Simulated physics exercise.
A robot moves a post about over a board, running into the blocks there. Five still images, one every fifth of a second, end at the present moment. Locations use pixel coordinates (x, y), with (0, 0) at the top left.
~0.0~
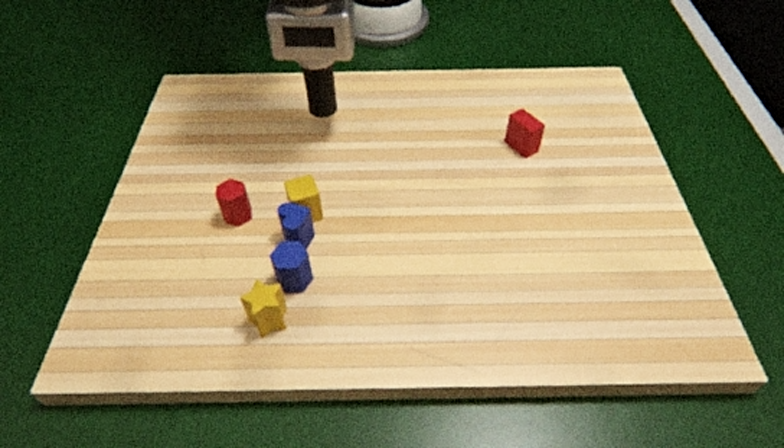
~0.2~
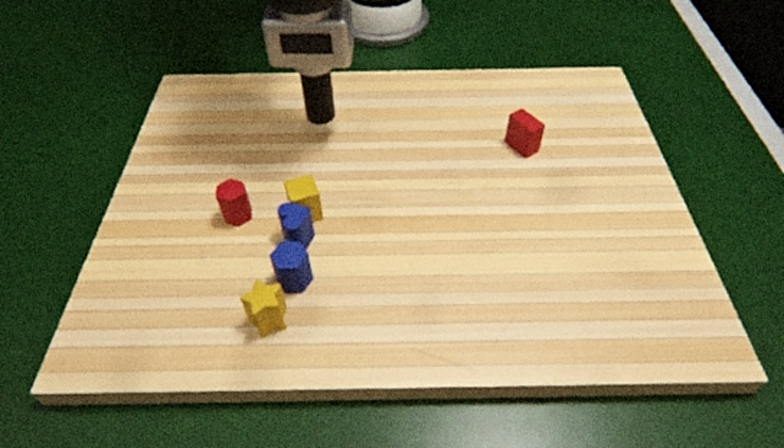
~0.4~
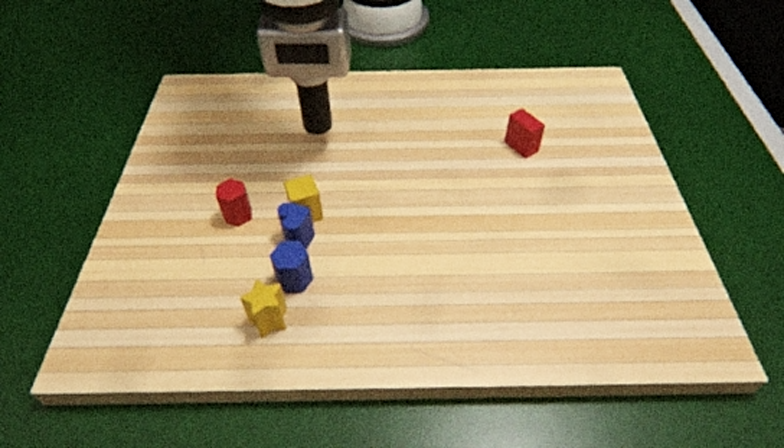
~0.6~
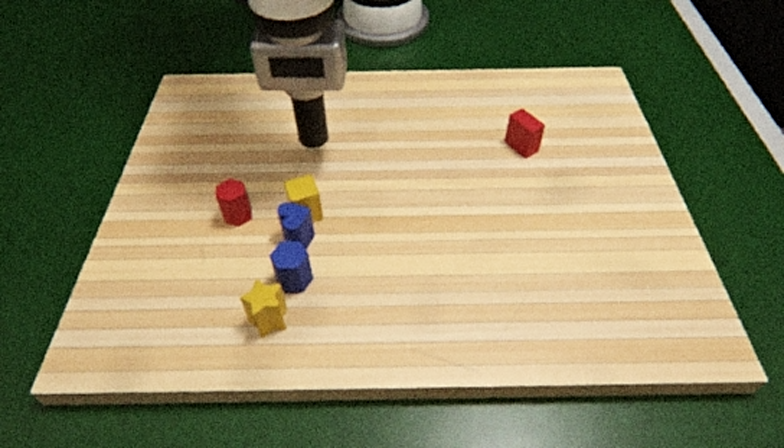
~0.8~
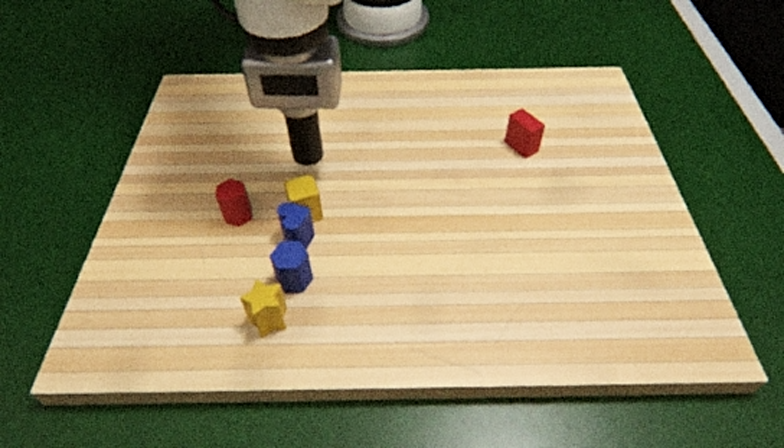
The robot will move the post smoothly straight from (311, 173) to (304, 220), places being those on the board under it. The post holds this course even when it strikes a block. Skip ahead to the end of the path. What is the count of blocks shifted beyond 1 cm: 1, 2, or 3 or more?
I expect three or more blocks to be moved by more than 1 cm.
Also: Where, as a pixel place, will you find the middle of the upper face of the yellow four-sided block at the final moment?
Final place: (292, 219).
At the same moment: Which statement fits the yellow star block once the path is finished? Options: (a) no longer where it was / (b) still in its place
I choose b.
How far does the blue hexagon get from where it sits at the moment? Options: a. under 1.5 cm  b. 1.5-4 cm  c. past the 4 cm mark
Answer: B.
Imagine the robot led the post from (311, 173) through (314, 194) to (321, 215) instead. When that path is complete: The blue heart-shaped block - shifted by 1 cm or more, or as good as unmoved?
It is shifted.
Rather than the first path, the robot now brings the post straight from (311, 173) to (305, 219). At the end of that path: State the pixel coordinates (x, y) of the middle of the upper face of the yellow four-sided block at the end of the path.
I'd expect the centre of its top face to be at (292, 217).
On the path given first. Halfway along, post (304, 179); yellow four-sided block (301, 192), turned 15° clockwise.
At the end, post (301, 204); red hexagon not moved; yellow star block not moved; blue hexagon (286, 270), turned 20° anticlockwise; blue heart-shaped block (279, 241), turned 10° anticlockwise; yellow four-sided block (292, 219), turned 30° clockwise.
